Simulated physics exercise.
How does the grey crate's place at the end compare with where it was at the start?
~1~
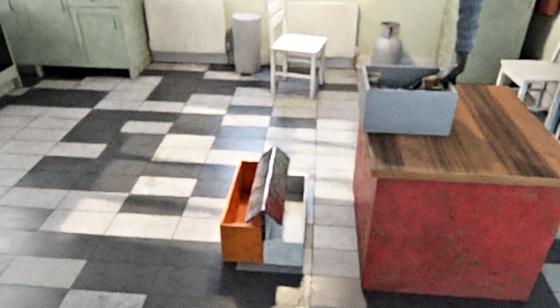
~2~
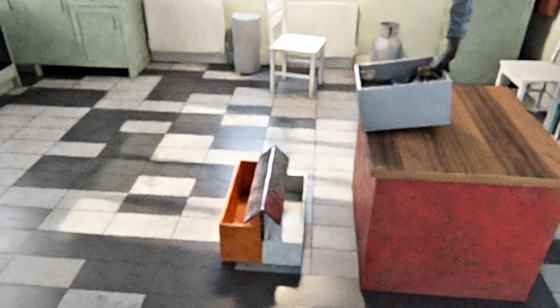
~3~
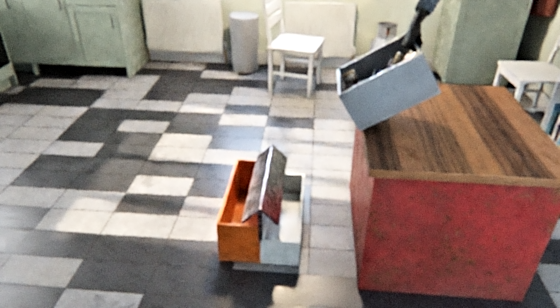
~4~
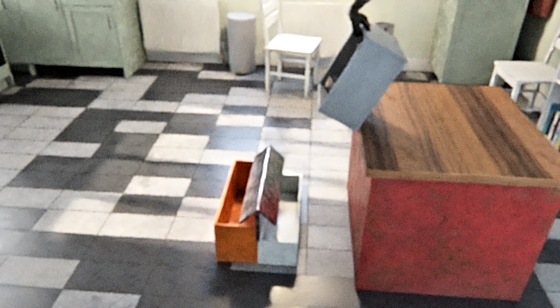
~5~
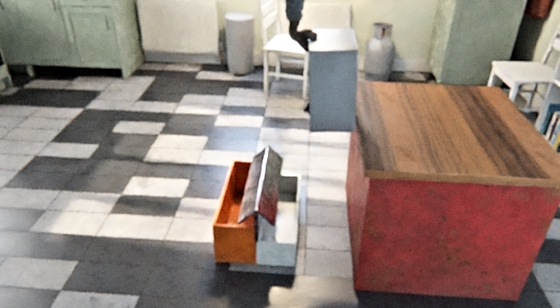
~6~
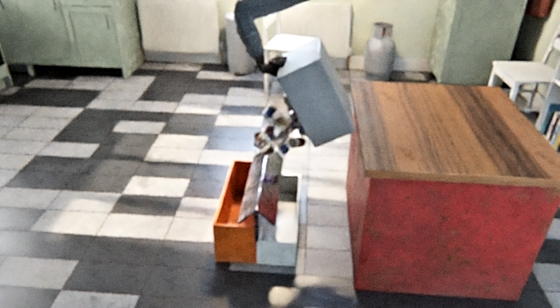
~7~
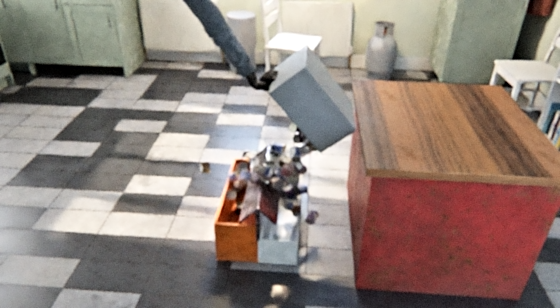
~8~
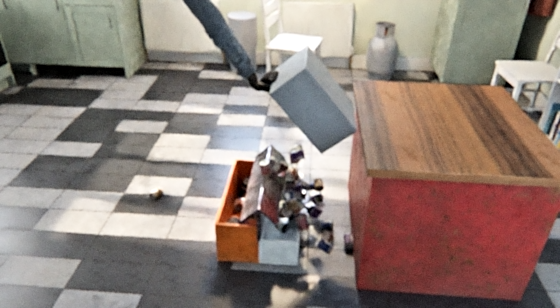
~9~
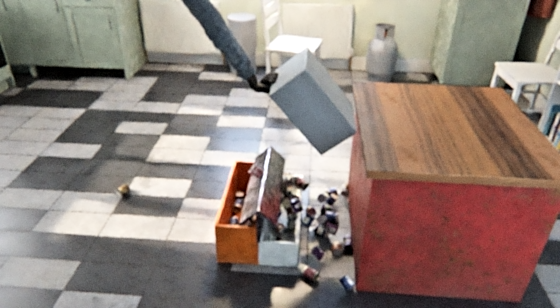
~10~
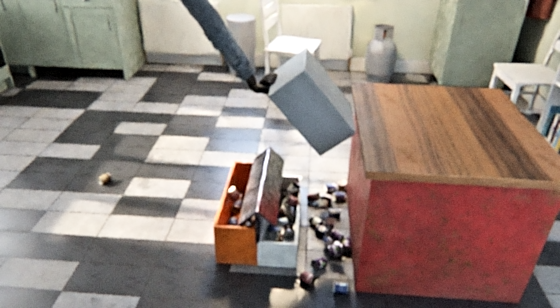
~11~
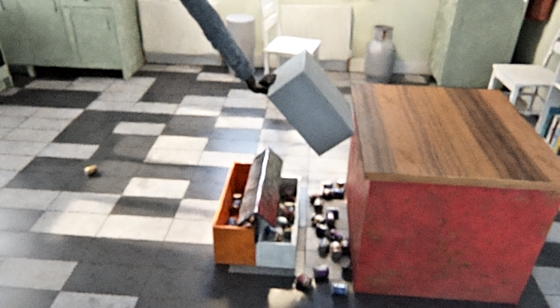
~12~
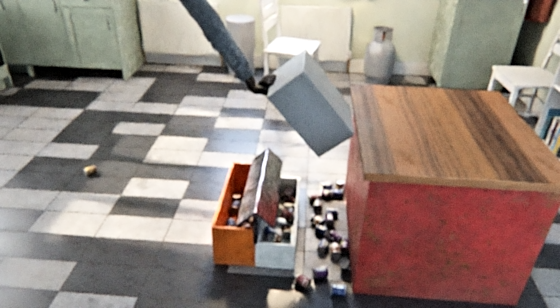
At the start the grey crate sits upright on the wooden top of the red bench. By the end it is held tilted in the air to the left of the bench, above the troughs.
In the video, a dark mechanical arm lifts a grey crate from a red bench with a wooden top, moves it left and tips it, pouring small tins over a ridge between an orange and a white trough; many land in both, others scatter on the tiled floor.
